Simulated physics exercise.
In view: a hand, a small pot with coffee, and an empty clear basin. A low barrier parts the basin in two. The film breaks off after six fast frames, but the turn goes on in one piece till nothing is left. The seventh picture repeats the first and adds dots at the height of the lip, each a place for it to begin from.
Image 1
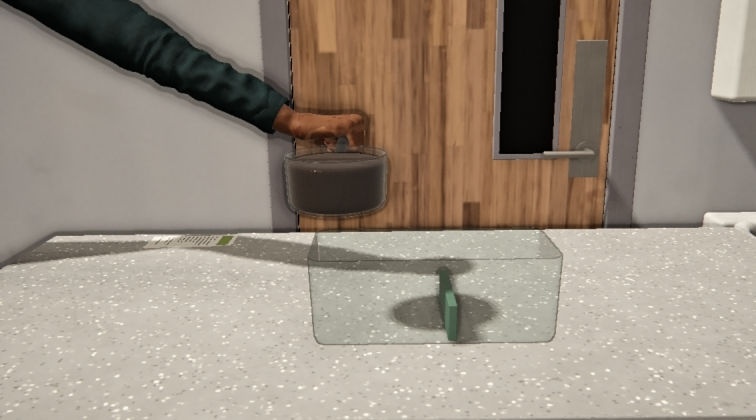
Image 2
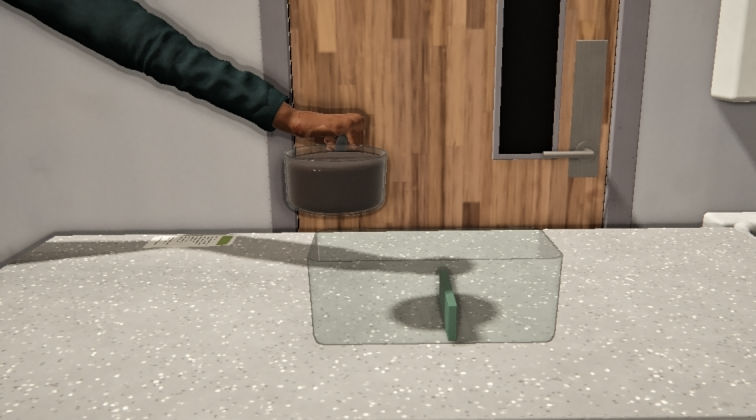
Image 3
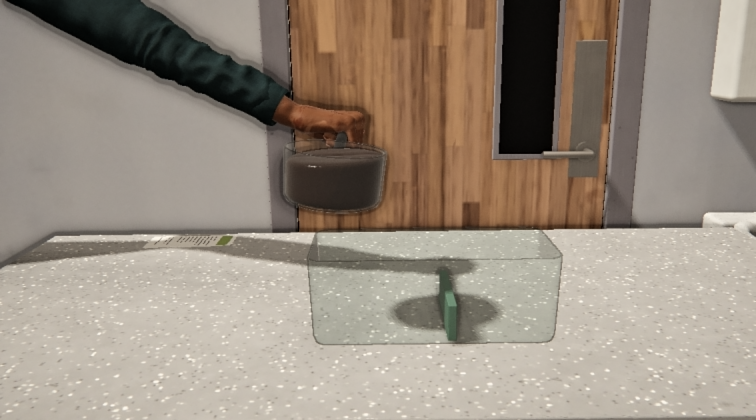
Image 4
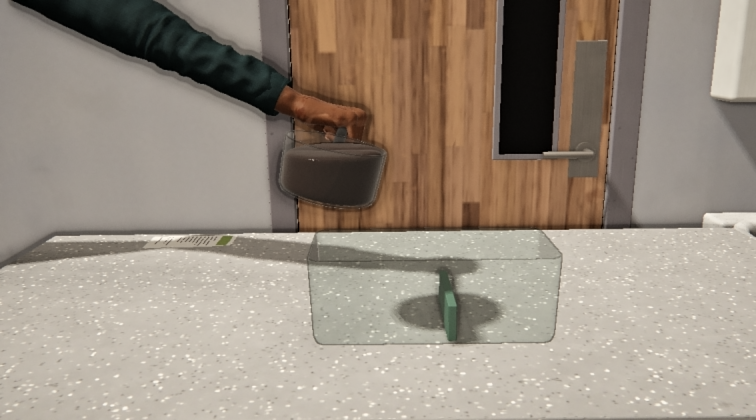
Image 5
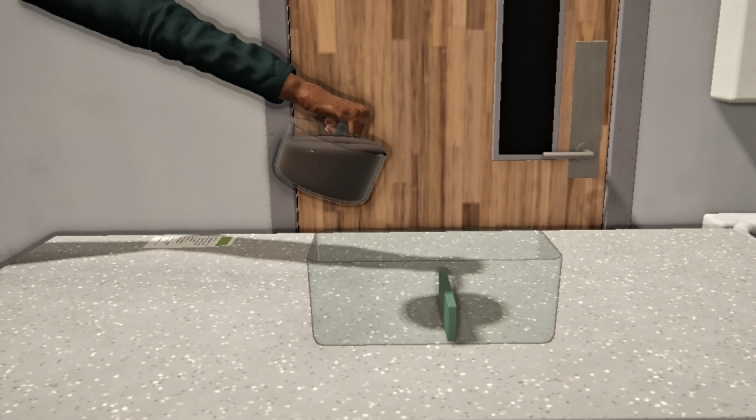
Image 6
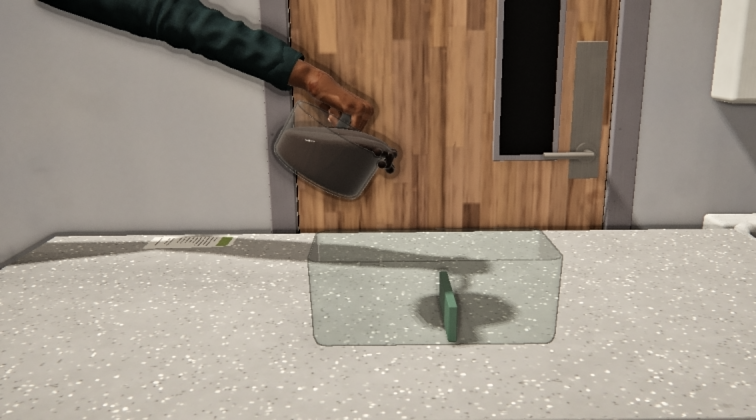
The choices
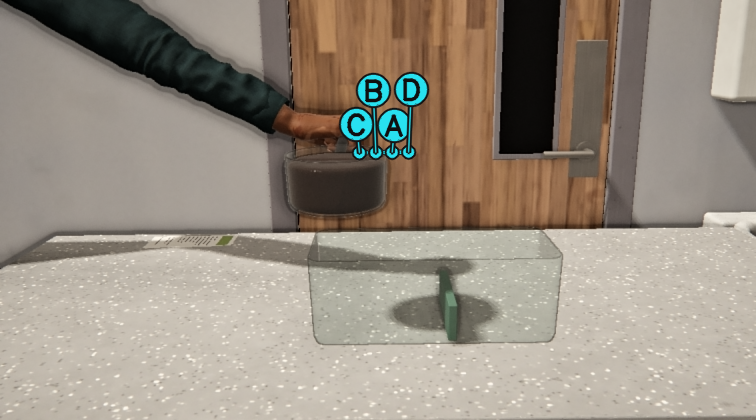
In the video, a hand in a dark green sleeve holds a small pot of dark liquid above a clear basin with a low green divider, then gradually tilts it rightward until some liquid comes over the lip.
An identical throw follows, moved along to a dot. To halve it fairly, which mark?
Dot C.
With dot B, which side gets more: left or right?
The right side.
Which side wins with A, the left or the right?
More ends on the right.
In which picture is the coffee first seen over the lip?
In picture 5.
On the marked copy, A at (392, 152); B at (375, 152); C at (359, 152); D at (408, 152).
If A is chosen, about 13 % ends left of the wall and 86 % right of it.
If B is chosen, about 27 % ends left of the wall and 72 % right of it.
If C is chosen, about 50 % ends left of the wall and 48 % right of it.
If D is chosen, about 9 % ends left of the wall and 90 % right of it.
